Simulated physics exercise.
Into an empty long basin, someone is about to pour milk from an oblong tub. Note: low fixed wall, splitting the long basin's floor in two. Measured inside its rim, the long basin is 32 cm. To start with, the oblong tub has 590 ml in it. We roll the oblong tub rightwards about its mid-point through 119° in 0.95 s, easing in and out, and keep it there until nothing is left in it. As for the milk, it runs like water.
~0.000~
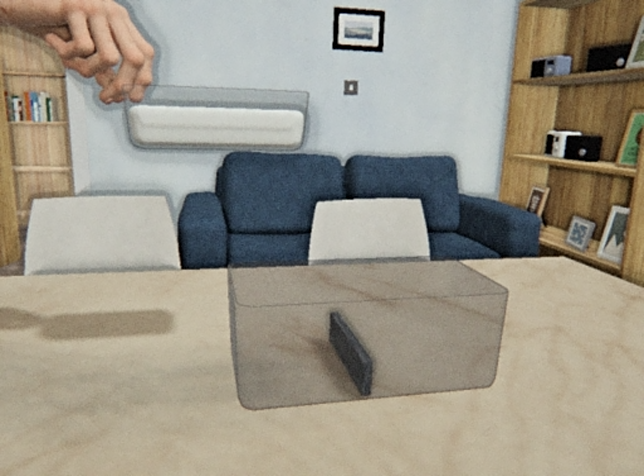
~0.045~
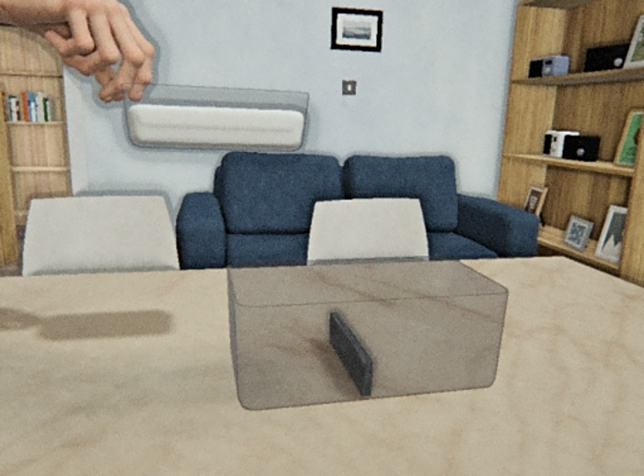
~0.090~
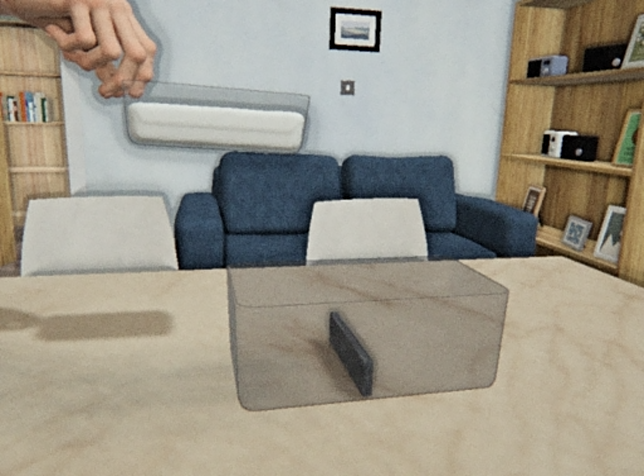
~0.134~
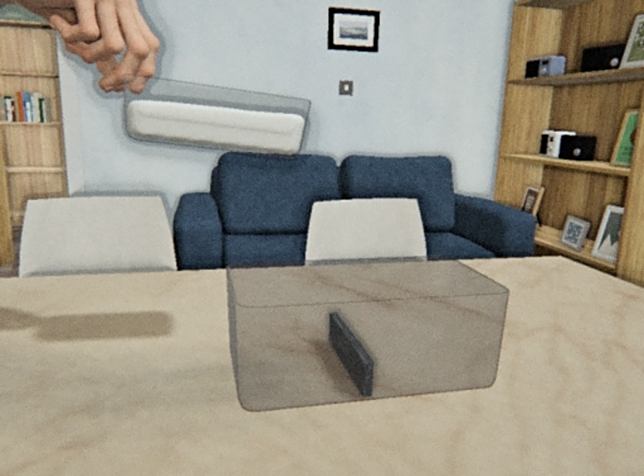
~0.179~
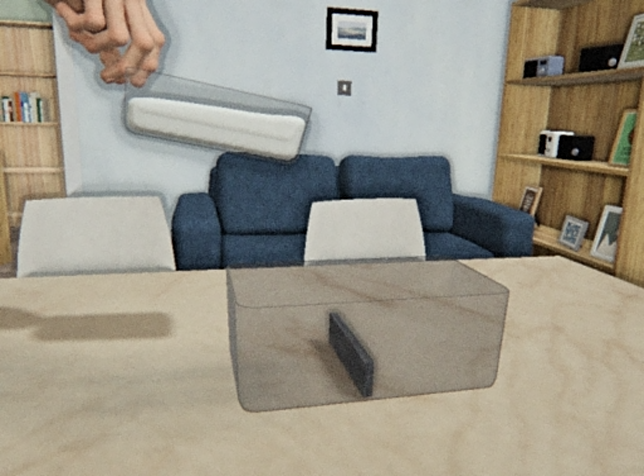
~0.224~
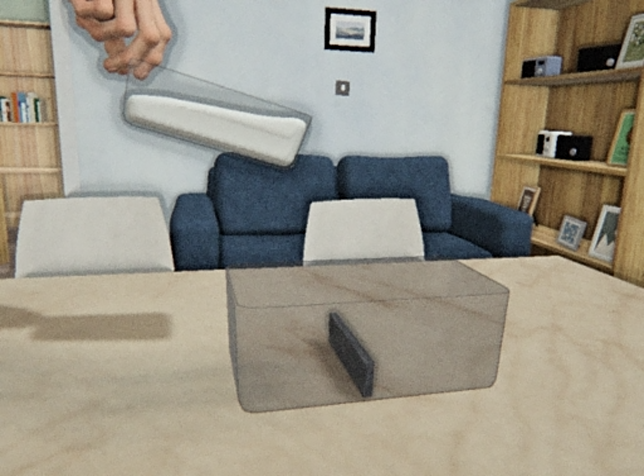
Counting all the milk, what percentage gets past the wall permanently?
The share past the wall is about 49 per cent.
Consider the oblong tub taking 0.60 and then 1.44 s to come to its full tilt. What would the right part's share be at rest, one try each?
Near 25 in a hundred on the first go and near 55 in a hundred on the second.
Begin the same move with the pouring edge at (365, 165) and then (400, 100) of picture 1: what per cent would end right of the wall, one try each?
In turn about 85 and 85 per cent.
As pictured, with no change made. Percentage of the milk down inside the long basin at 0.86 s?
I'd say roughly 96 in a hundred of it.
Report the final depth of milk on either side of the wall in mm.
Depths at rest: Left around 12 mm, right around 10 mm.
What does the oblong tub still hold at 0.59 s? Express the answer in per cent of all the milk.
Some 12 % of it is still there.
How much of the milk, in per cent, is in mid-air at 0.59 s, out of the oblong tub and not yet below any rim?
It comes to roughly 60 per cent.
After 0.59 s the tilt is 82° and 12 per cent is still to pour, 9 is left of the wall and 19 right of it.
After 0.86 s the tilt is 116° and 0 per cent is still to pour, 48 is left of the wall and 48 right of it.
After 1.14 s the tilt is 119° and 0 per cent is still to pour, 47 is left of the wall and 49 right of it.
After 1.45 s the tilt is 119° and 0 per cent is still to pour, 47 is left of the wall and 49 right of it.
In the end 47 per cent lies left of the wall, 49 right of it and 4 outside.
